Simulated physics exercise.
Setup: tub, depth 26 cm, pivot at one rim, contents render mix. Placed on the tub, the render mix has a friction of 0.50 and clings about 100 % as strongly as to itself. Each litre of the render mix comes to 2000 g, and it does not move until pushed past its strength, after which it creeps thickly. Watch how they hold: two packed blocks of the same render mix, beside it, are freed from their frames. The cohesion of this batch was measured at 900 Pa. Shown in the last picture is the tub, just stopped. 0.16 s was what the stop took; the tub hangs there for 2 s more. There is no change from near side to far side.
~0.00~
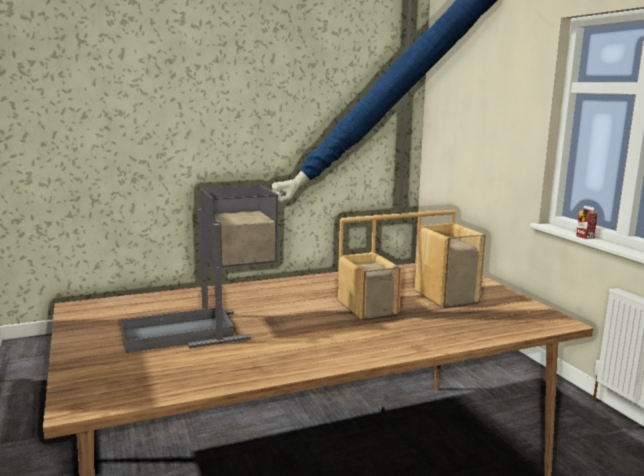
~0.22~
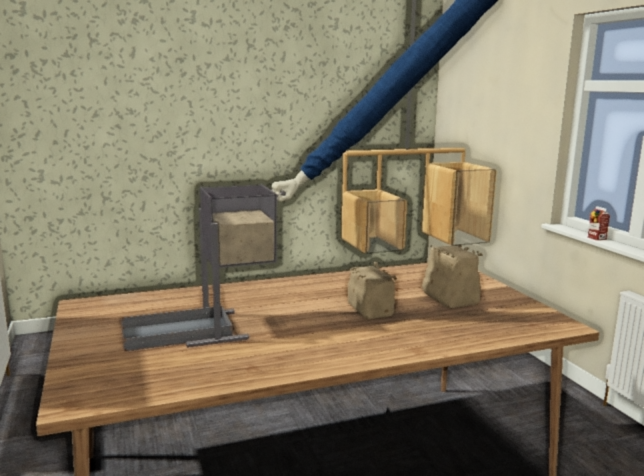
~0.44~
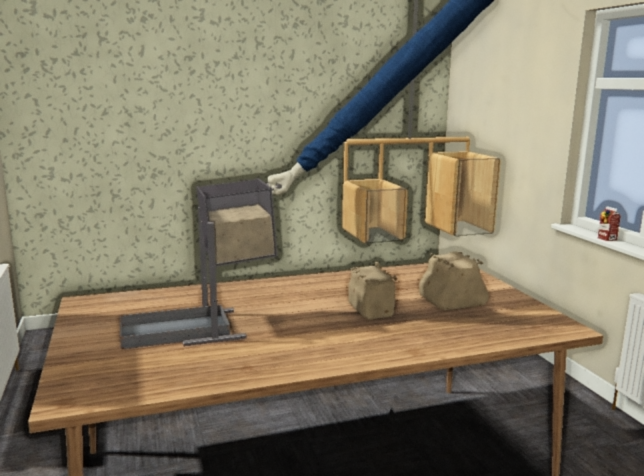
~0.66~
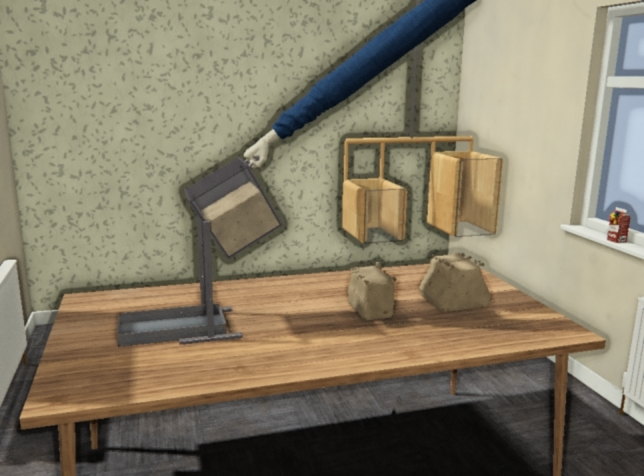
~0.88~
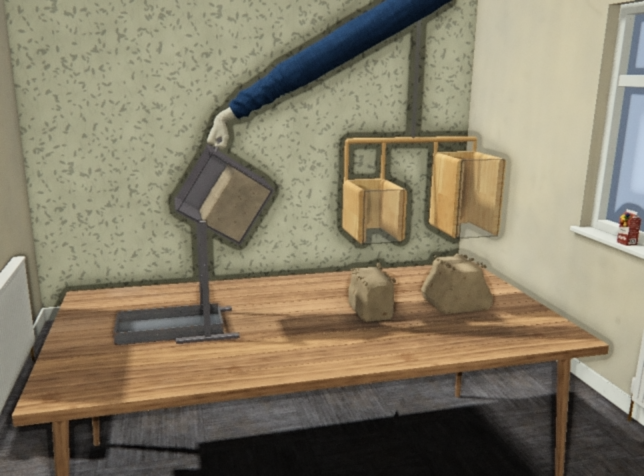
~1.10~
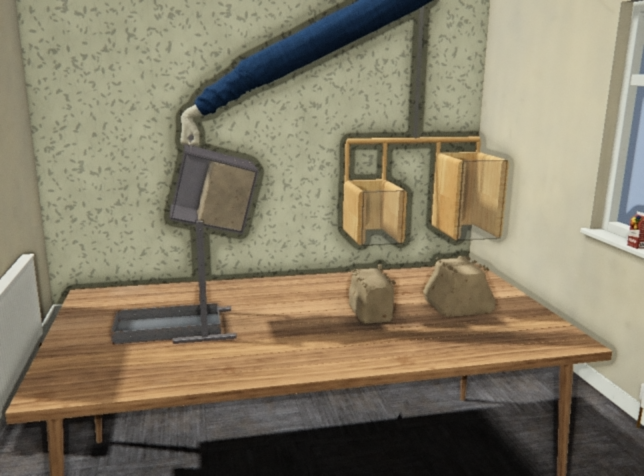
In the video, two wooden boxes lift off a pair of brown blocks on a table, and the taller right one sags slightly; then a blue-sleeved arm tilts a grey tub of brown mix over to the left.
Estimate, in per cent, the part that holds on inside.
The part holding on inside is about 100 %.
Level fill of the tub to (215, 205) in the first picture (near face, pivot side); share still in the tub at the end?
Then about 100 %.
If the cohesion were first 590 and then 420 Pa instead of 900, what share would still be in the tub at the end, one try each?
Result: 100 % for the first case, 100 % for the second.
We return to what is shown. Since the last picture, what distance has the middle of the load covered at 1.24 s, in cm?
Around 0 cm.
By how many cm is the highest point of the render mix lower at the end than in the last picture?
About 0 cm.
After 1.24 s, the tub is at 75 degrees and holds 100 %.
After 1.41 s, the tub is at 75 degrees and holds 100 %.
After 1.58 s, the tub is at 75 degrees and holds 100 %.
After 1.75 s, the tub is at 75 degrees and holds 100 %.
After 3.10 s, the tub is at 75 degrees and holds 100 %.
